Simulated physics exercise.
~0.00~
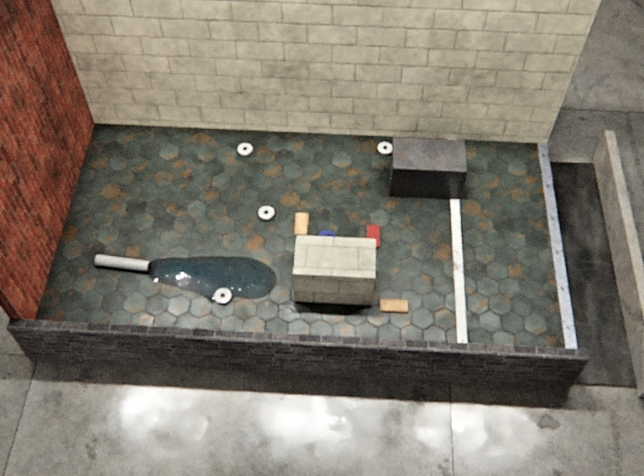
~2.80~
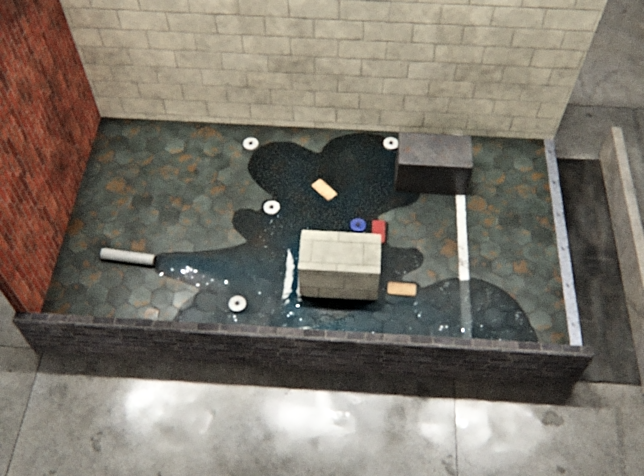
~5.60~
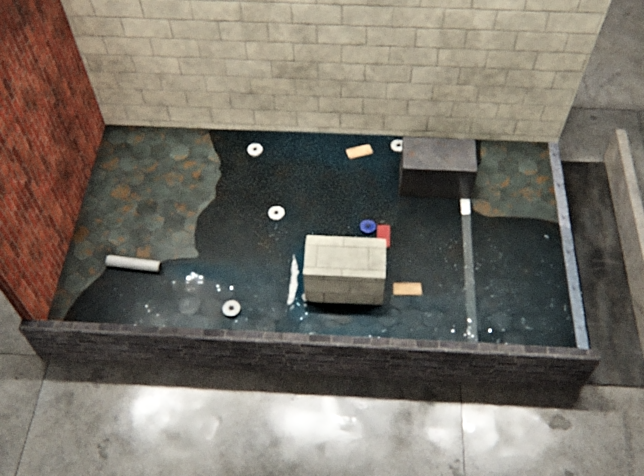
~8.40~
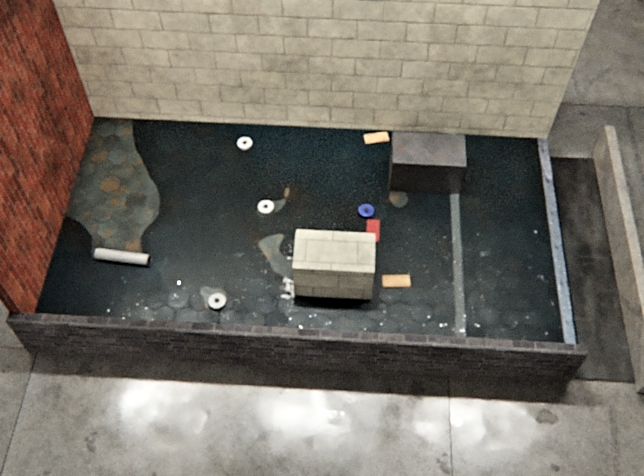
A walled rectangular floor of dark hexagonal tiles, seen from above at a slant, has a pale brick wall behind and a red brick wall at left. A pale block sits near the middle, a dark block at the back right, and a white line crosses the right side. From a short pipe at left, water spreads past the pale block and over the line, then covers nearly everything except a patch at left. A tan board behind the block drifts to the back wall, stopping beside the dark block. The blue and red pieces end near the pale block, short of the line.
